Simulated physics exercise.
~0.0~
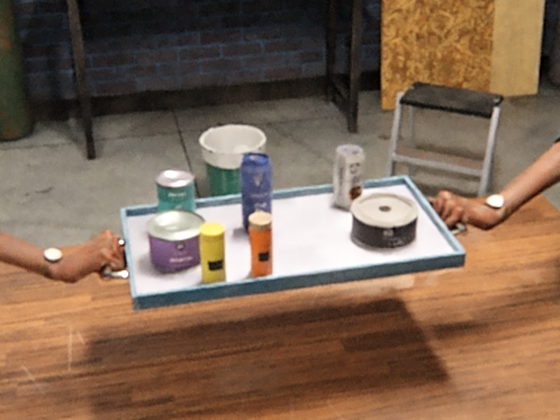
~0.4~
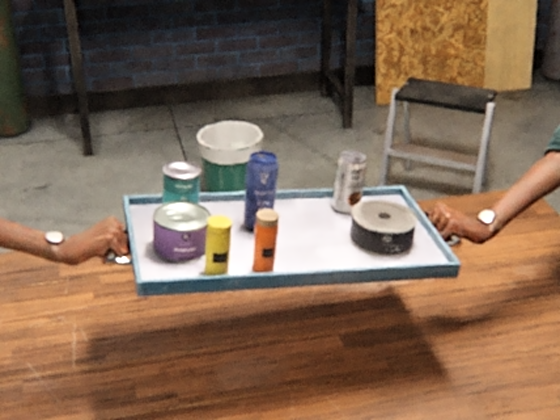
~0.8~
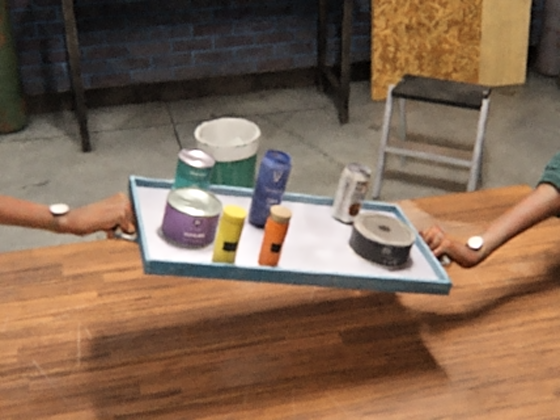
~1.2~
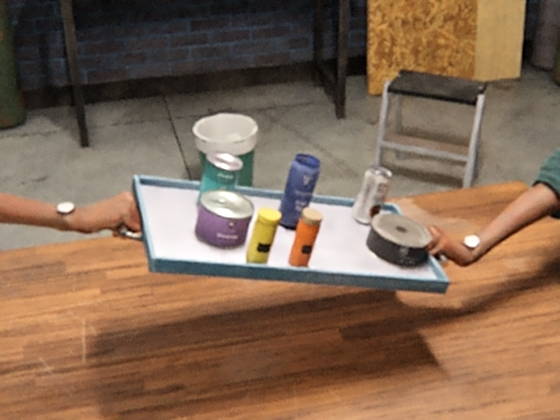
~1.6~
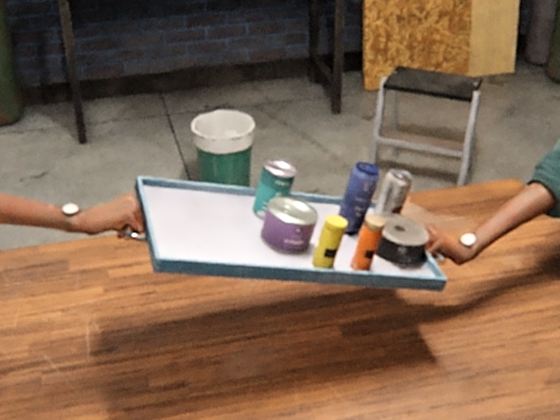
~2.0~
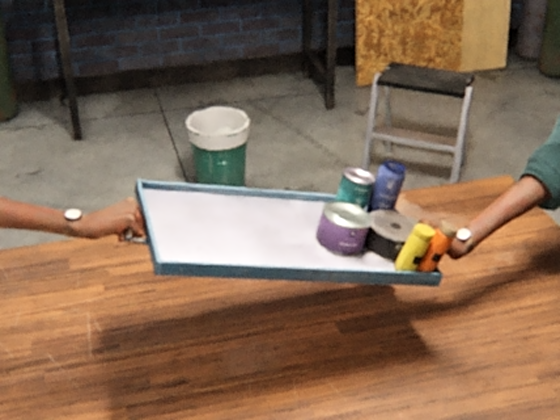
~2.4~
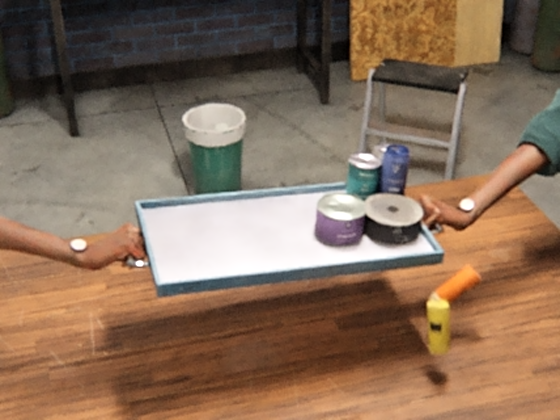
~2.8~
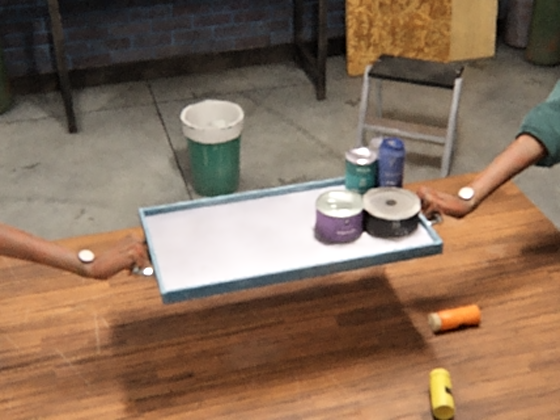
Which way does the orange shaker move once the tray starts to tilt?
The orange shaker moves to the right, sliding along the tray before it drops off onto the table.
